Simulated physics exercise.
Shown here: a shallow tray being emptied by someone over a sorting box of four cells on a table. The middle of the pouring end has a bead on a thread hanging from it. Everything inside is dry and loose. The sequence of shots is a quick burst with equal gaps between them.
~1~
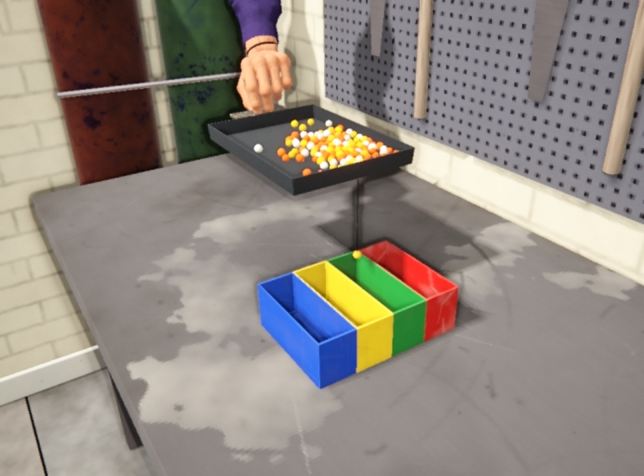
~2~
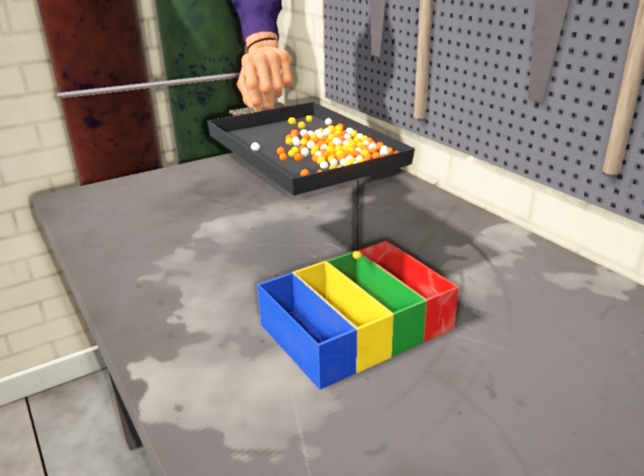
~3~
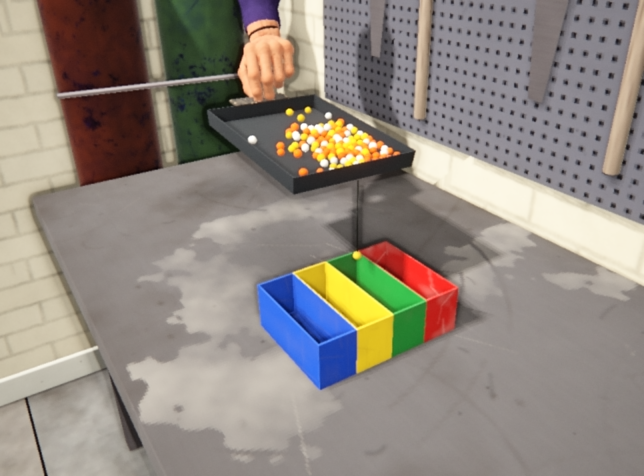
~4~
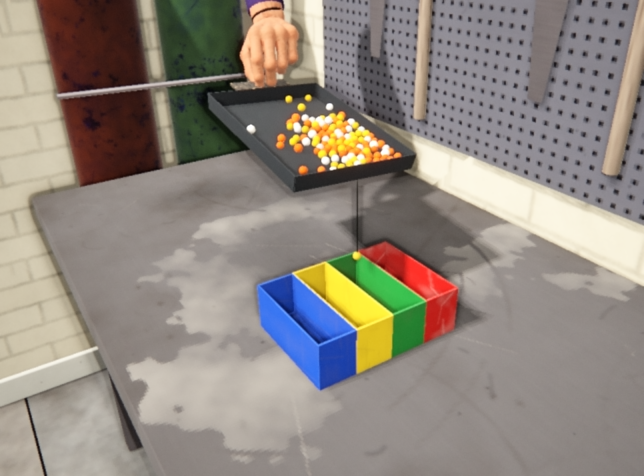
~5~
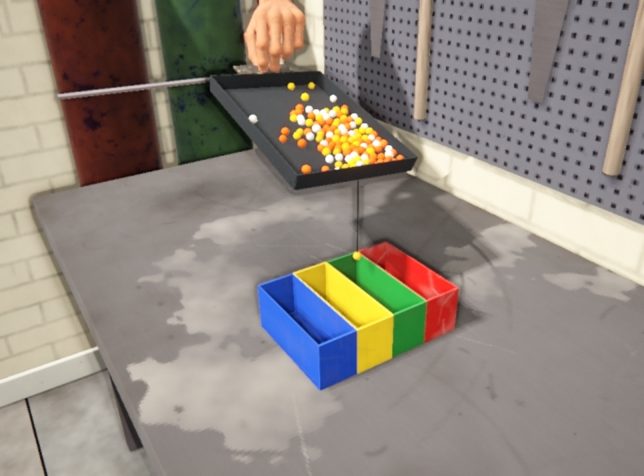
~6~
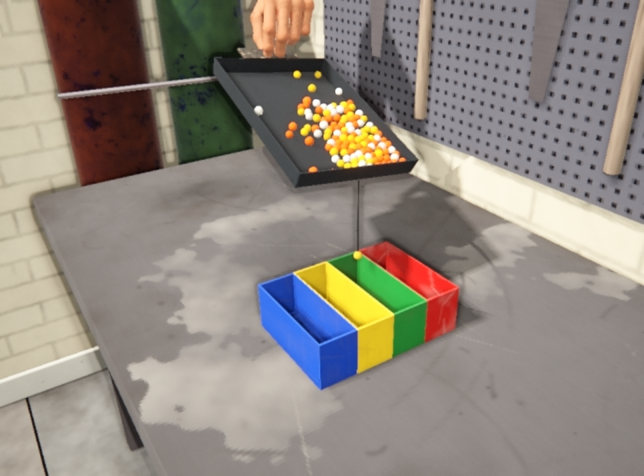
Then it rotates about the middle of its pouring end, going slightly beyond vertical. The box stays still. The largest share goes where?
To the red cell.
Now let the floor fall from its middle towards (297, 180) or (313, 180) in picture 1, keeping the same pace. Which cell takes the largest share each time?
Case 1 - the cell in blue. Case 2 - blue.
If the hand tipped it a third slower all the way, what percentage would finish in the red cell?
About 30 per cent.
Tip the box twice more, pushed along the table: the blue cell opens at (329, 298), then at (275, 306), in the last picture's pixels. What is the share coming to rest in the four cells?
The first yields 90 per cent and the second 10 per cent.
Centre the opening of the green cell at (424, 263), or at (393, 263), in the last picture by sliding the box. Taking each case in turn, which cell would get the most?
The green one, then that red cell.
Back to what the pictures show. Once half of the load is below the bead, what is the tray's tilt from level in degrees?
110°, roughly.
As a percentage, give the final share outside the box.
Roughly 60 per cent.
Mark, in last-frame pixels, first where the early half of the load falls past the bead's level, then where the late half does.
Roughly (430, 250) first, then roughly (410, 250).
Just after the last frame, tray tipped steeply; almost all on the tray; just a few falling or outside the box.
A moment on, tray tipped past a quarter turn; roughly half on the tray; about a tenth in the red cell; roughly half falling or outside the box.
Further on, tray tipped past a quarter turn; roughly a third in the red cell; just a few in the green cell; roughly two thirds falling or outside the box.
When it is over, tray tipped past a quarter turn; roughly a third in the red cell; just a few in the green cell; not one in the blue cell; not one in the yellow cell; roughly two thirds outside the box.
